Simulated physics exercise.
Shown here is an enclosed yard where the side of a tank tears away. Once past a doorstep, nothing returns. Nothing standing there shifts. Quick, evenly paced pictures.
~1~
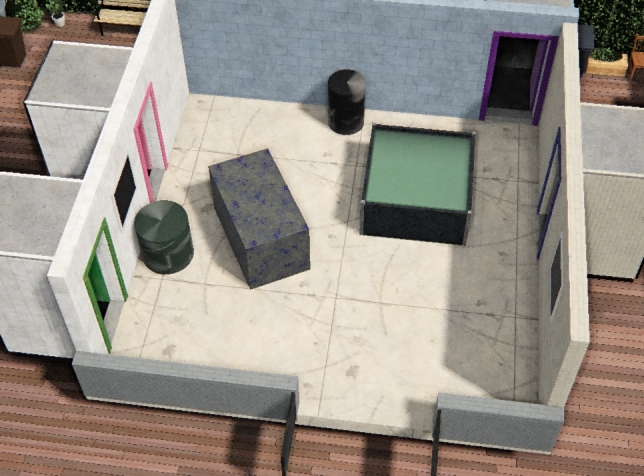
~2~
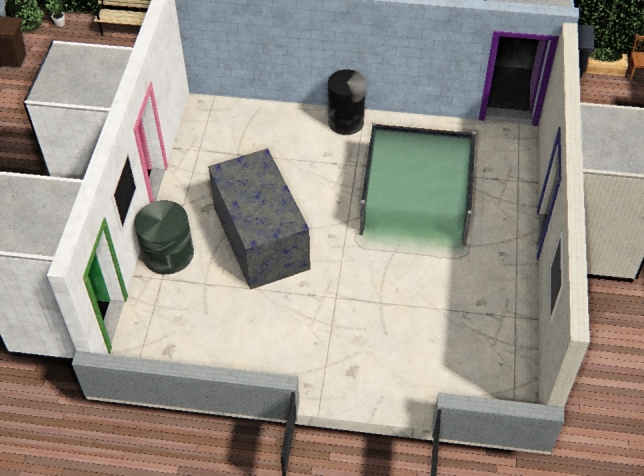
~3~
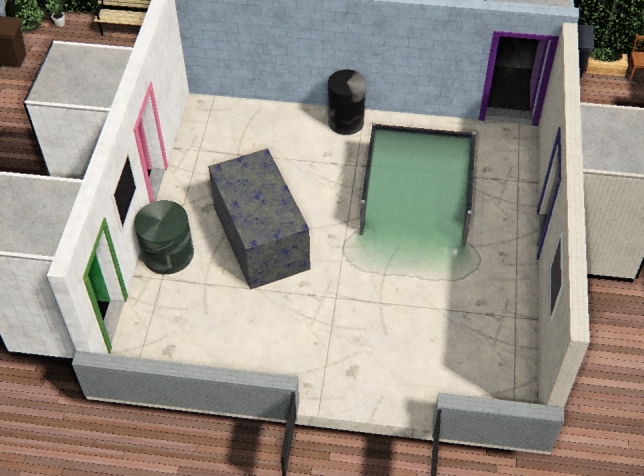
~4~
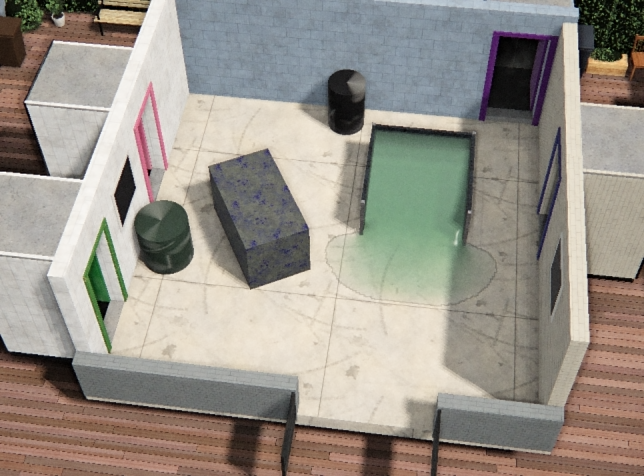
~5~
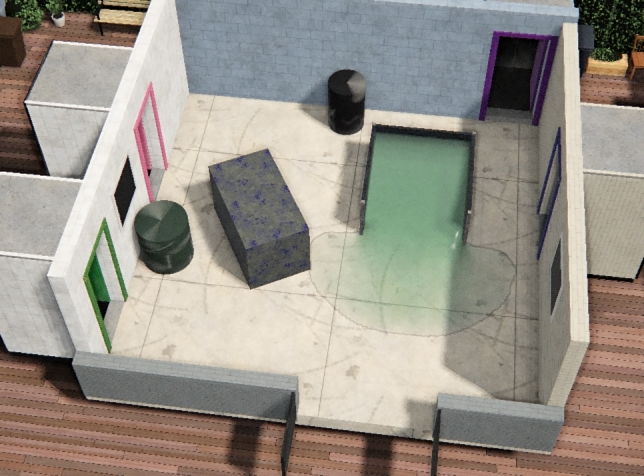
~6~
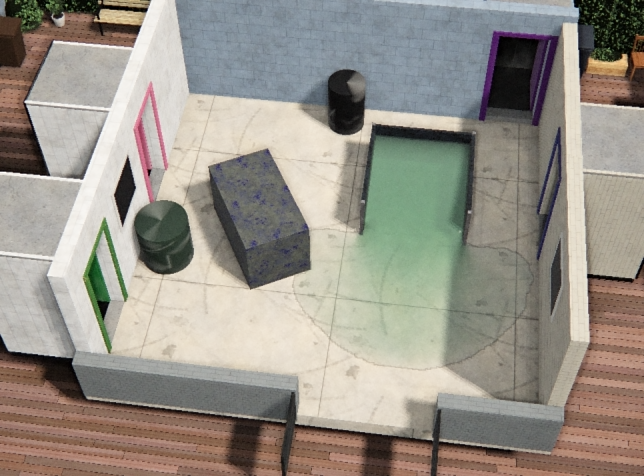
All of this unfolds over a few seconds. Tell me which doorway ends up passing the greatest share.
That would be the green doorway.
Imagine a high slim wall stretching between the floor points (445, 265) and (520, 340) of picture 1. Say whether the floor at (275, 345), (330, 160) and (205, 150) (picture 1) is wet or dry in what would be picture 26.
Going through them in order, I get inundated, high and dry and high and dry.
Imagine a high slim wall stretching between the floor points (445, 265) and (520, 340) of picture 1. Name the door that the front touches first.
I think it's the one in blue.
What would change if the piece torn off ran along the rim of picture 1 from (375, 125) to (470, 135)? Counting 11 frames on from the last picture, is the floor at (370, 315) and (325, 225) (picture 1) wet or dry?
Taking the two spots in turn, they are still bare and wetted.
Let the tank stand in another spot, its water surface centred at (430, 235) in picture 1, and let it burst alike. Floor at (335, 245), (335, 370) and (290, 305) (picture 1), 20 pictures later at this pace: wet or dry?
In the order given: Not reached, wetted and not reached.
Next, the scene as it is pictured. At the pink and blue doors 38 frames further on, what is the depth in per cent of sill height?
About 20 and 60 %.
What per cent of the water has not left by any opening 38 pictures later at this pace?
Some 54 per cent has not gone.
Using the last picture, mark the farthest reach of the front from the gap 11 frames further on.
My guess would be about (146, 382).
A moment on, water covers 35 % of the floor; green door not reached, pink door not reached, blue door not reached, purple door not reached.
Next, water covers 40 % of the floor; green door not reached, pink door not reached, blue door not reached, purple door not reached.
Then, water covers 45 % of the floor; green door a trickle in, pink door not reached, blue door not reached, purple door not reached.
Later, water covers 55 % of the floor; green door some in, pink door wet at the sill, nothing in, blue door wet at the sill, nothing in, purple door not reached.
In the end, water covers 70 % of the floor; green door a lot in, pink door wet at the sill, nothing in, blue door wet at the sill, nothing in, purple door wet at the sill, nothing in; the green door has let in the most.
